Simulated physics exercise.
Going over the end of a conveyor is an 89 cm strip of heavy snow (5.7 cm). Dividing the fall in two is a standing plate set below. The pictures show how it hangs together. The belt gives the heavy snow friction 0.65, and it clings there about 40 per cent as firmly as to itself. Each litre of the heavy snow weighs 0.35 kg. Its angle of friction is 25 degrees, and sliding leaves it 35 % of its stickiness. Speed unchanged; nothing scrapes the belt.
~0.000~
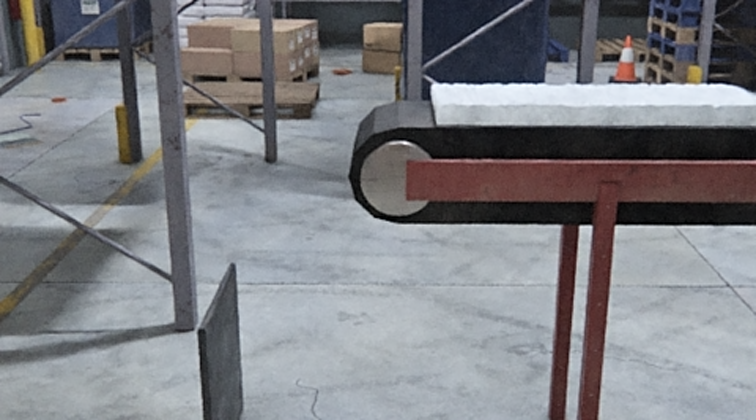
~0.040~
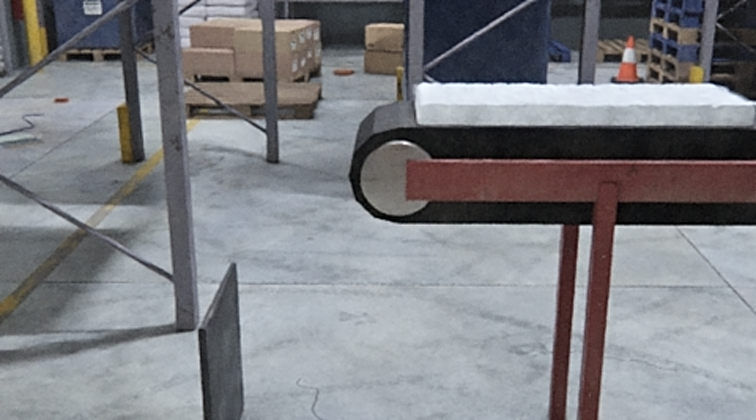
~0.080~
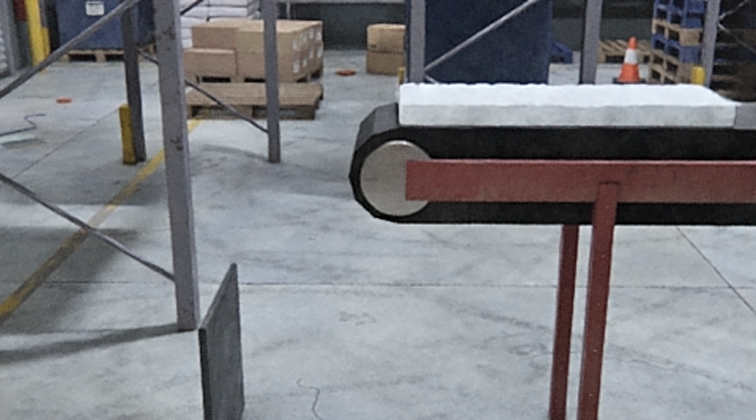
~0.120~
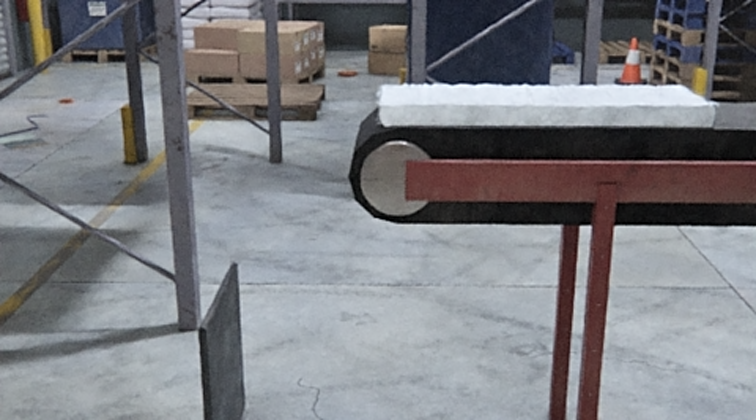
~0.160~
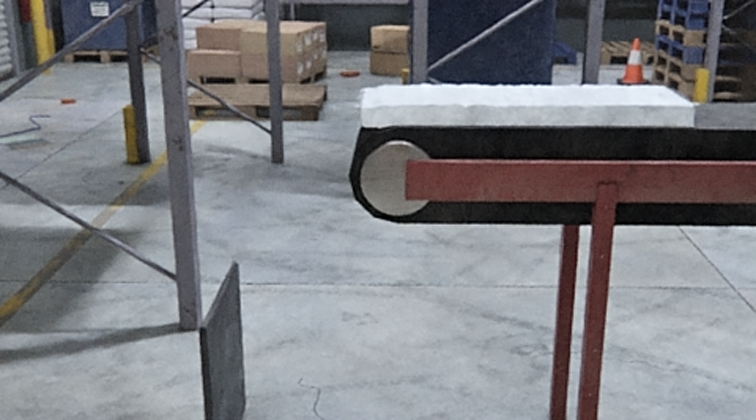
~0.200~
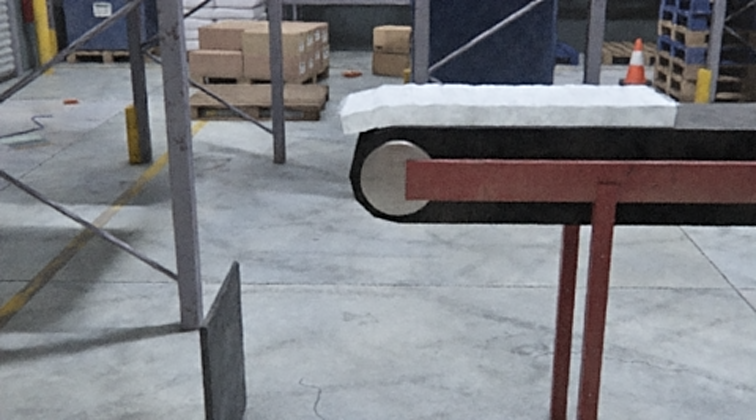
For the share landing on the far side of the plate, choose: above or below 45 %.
Expect below.
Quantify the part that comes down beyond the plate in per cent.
Roughly 0 percent.
By 0.41 s, 0 % is beyond the plate's line.
By 0.65 s, 0 % is beyond the plate's line.
By 0.89 s, 0 % is beyond the plate's line.
By 1.14 s, 0 % is beyond the plate's line.
By 2.30 s, at the end, 0 % is beyond the plate's line.
